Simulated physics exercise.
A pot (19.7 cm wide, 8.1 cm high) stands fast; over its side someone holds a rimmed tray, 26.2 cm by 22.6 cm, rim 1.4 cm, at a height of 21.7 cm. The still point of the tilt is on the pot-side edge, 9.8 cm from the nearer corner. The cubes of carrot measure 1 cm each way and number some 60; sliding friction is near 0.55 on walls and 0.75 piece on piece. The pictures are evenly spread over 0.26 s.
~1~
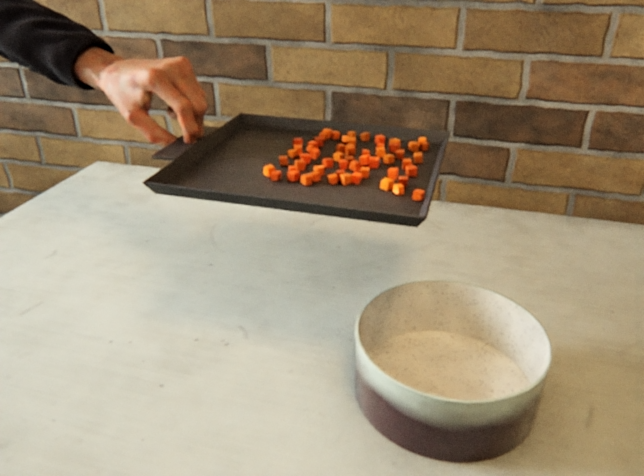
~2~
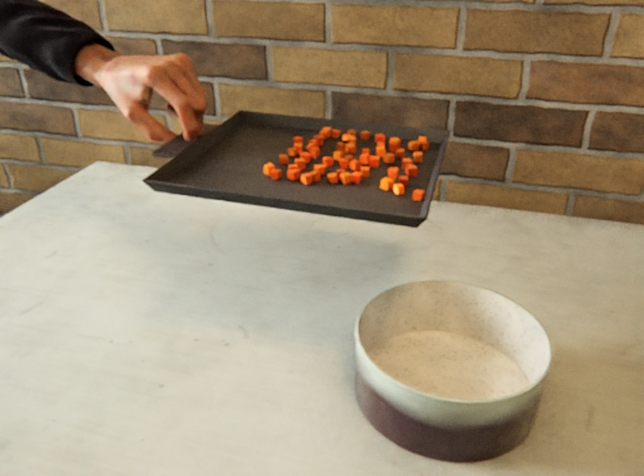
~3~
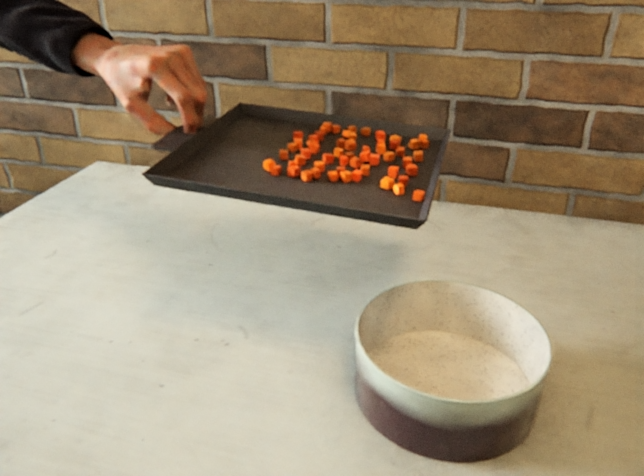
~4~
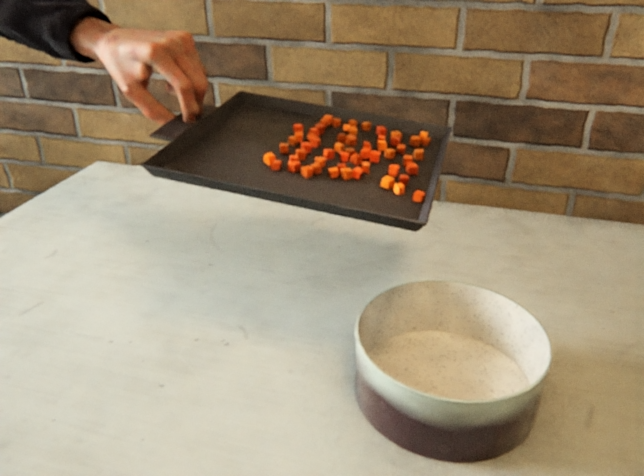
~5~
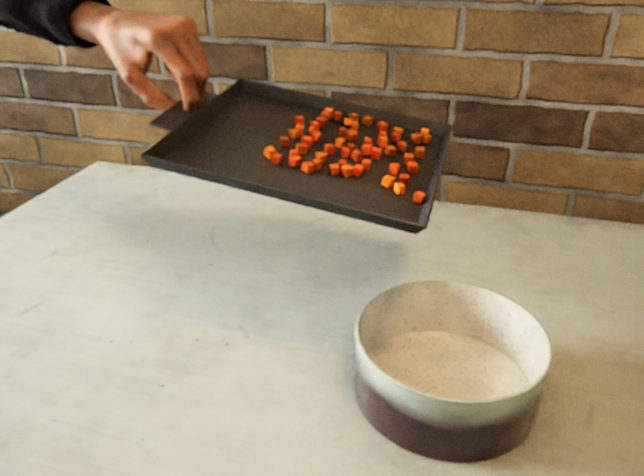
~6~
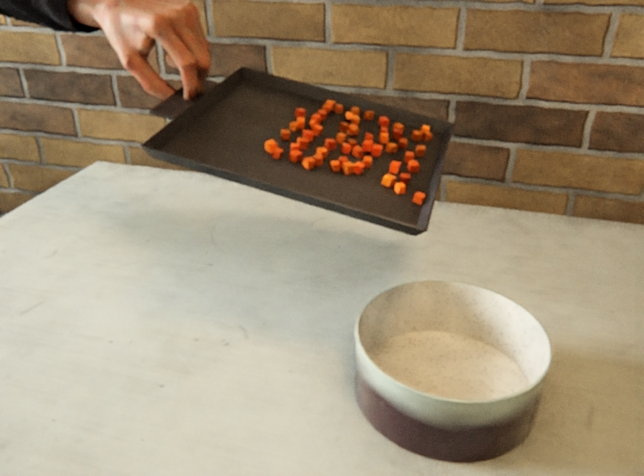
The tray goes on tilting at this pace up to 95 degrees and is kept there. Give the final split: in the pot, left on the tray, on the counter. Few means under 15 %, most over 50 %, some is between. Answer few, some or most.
Pot most, tray few, counter few.
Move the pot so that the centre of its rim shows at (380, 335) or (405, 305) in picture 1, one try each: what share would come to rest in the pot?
About 80 and 80 per cent.
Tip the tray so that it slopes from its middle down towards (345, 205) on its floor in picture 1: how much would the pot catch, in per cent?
Some 95 per cent.
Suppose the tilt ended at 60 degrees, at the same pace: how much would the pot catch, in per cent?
In that case some 70 per cent.
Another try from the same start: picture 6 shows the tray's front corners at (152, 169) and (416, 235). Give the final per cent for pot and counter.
Pot 95, counter 5.
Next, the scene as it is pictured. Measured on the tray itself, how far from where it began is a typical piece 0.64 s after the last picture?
Roughly 11 cm.
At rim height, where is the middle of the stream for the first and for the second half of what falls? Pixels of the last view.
At about (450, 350), then at (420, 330).
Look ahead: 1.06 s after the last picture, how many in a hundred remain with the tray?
Some 20 per cent of the load.
Then, 0.64 s after the last picture, tilt 51 degrees; the tray holds 90 %, the pot 0 %.
Then, 1.06 s after the last picture, tilt 77 degrees; the tray holds 20 %, the pot 65 %.
Then, 1.57 s after the last picture, tilt 95 degrees; the tray holds 0 %, the pot 95 %.
In the end, pot 95 %, tray 0 %, counter 5 %.
